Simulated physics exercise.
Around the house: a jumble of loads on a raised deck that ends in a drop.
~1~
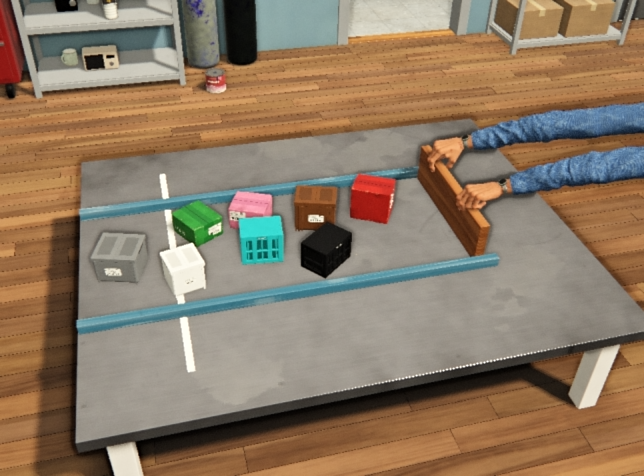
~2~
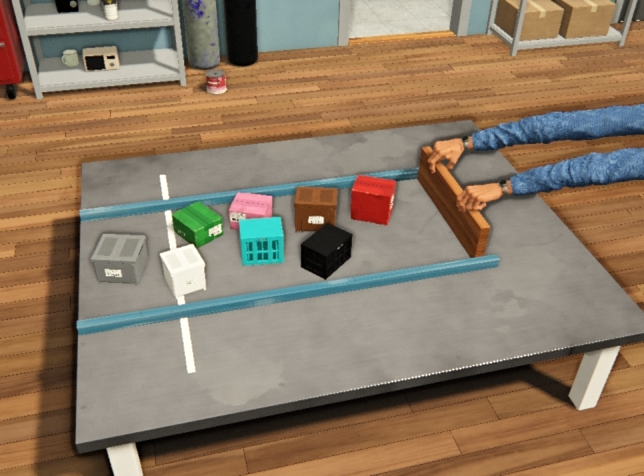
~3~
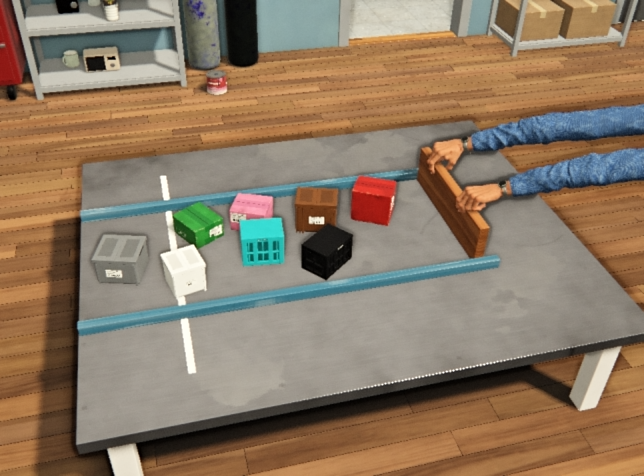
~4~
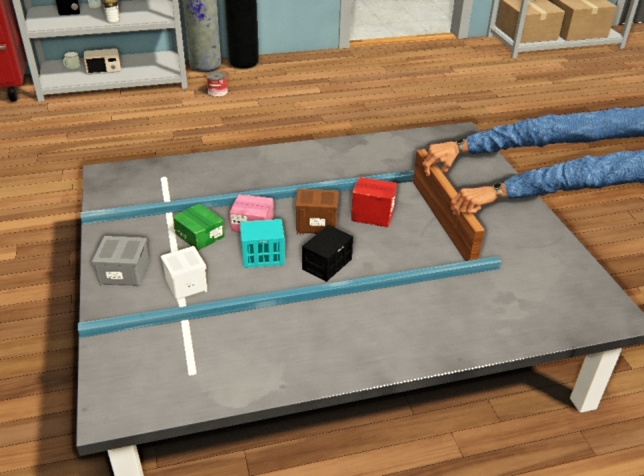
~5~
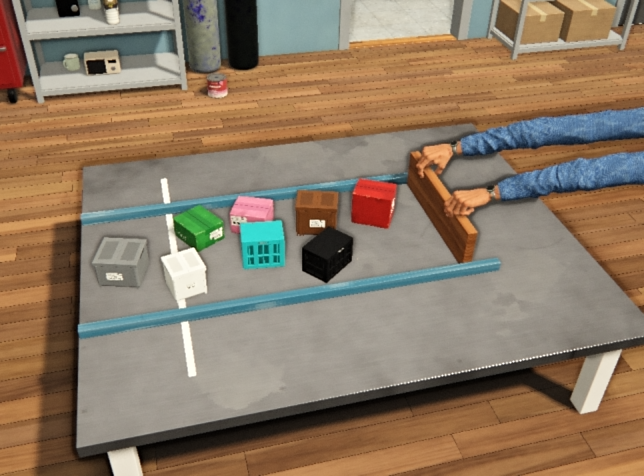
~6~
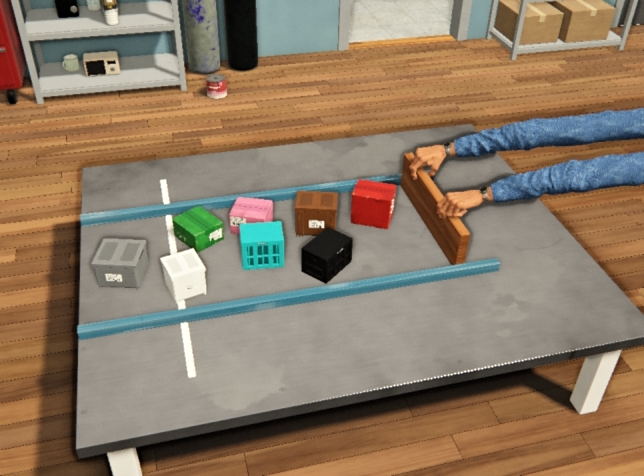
Two hands slide a wooden plank slightly left across a grey table toward several colourful boxes.
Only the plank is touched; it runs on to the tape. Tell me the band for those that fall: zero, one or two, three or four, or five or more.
Outcome: The number that fall off is one or two.
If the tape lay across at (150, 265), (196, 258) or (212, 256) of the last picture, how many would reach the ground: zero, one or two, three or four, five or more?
Taking them in turn, just one or two; no fall at all; none at all.
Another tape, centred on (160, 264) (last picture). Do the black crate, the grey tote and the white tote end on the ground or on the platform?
The black crate remains up; the grey tote goes over; the white tote is kept.
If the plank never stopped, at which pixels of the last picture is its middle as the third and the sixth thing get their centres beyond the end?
At (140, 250) for the third, at (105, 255) for the sixth.
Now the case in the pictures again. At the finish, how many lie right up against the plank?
In contact: 3.
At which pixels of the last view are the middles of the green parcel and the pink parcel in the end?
The green parcel at (110, 227), the pink parcel at (153, 219).
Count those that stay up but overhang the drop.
0 of them.
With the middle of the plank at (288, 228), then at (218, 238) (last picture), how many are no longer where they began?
6 and 8.
A little later, none off yet; grey tote at rest near (122, 264); white tote at rest near (184, 276); green parcel at rest near (198, 229).
Next, none off yet; grey tote at rest near (122, 264); white tote at rest near (184, 276); green parcel shifted about its own width near (161, 230).
When it is over, the number that fall off is one or two; down, grey tote.
